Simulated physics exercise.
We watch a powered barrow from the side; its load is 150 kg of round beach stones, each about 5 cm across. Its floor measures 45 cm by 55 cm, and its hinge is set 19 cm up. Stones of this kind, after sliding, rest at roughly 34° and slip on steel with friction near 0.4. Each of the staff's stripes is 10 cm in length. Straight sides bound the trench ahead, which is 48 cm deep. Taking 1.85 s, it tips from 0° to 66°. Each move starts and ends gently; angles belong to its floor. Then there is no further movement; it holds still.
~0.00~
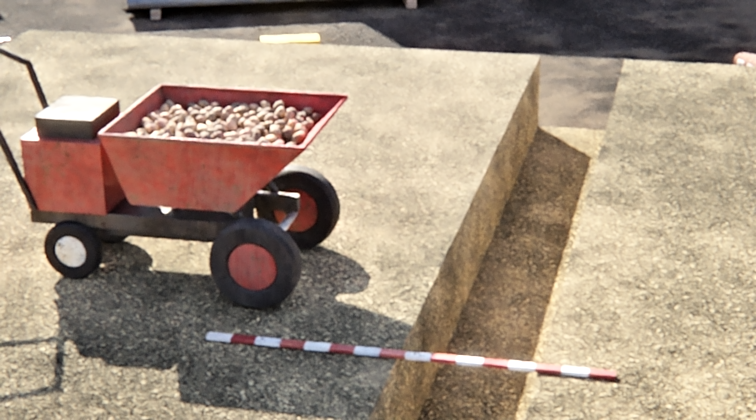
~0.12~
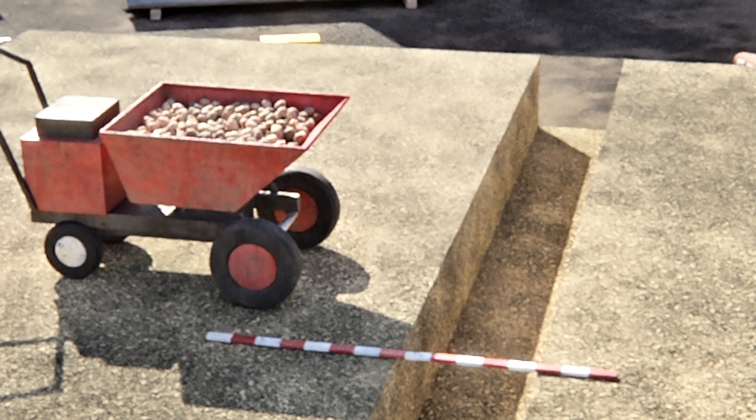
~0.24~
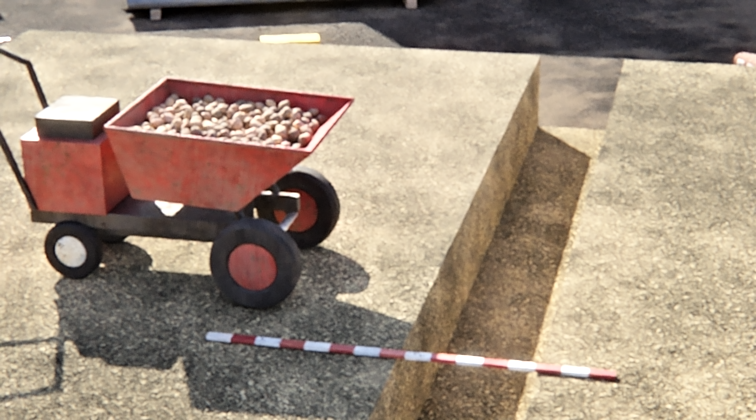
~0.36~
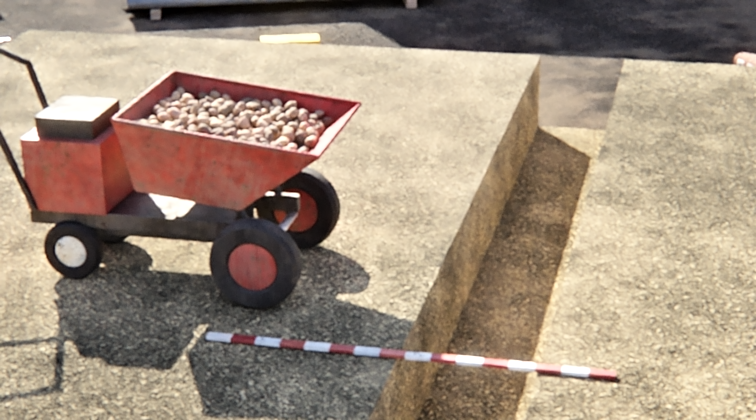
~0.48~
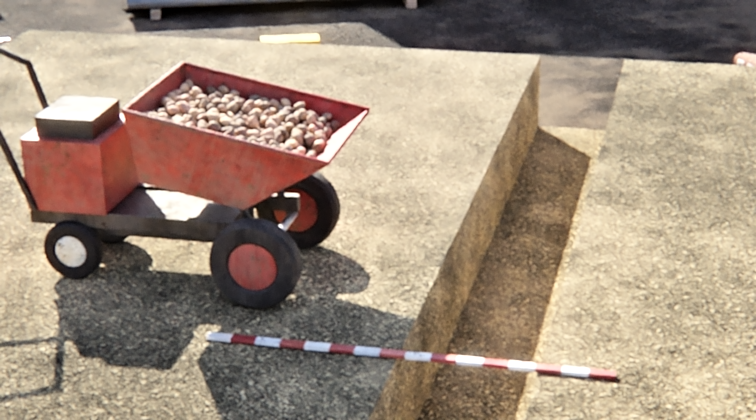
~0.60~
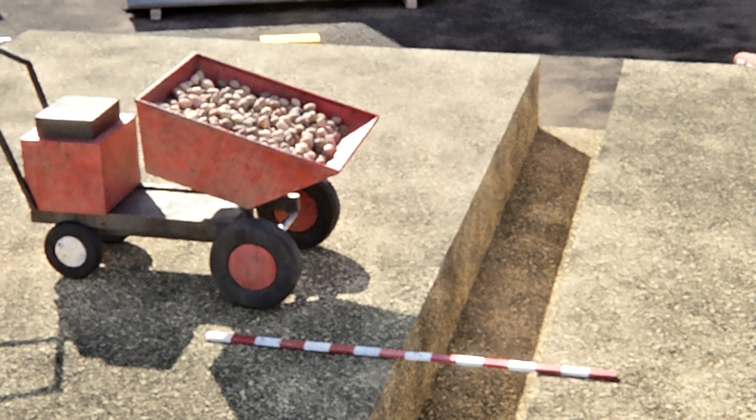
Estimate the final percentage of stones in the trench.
I would say 100 percent.
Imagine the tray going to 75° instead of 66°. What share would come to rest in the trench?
With that change, near 100 per cent.
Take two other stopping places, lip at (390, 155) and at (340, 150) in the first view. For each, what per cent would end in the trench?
Estimates: 85 % then 100 %.
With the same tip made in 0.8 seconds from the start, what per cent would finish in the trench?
I'd put it at some 100 in a hundred.
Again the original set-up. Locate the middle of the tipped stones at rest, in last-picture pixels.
Their middle is at about (500, 383).
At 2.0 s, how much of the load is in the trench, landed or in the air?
By that point it's something like 60 in a hundred.
After 1.4 s the floor is at 56°; 99 % in the tray, 1 % short of the trench; the foremost stones are at (420, 225).
After 2.0 s the floor is at 66°; 39 % in the tray, 2 % short of the trench, 59 % in the trench; the foremost stones are at (546, 402).
After 2.3 s the floor is at 66°; 11 % in the tray, 2 % short of the trench, 87 % in the trench; the foremost stones are at (549, 383).
After 4.2 s the floor is at 66°; 0 % in the tray, 100 % in the trench; the foremost stones are at (547, 395).
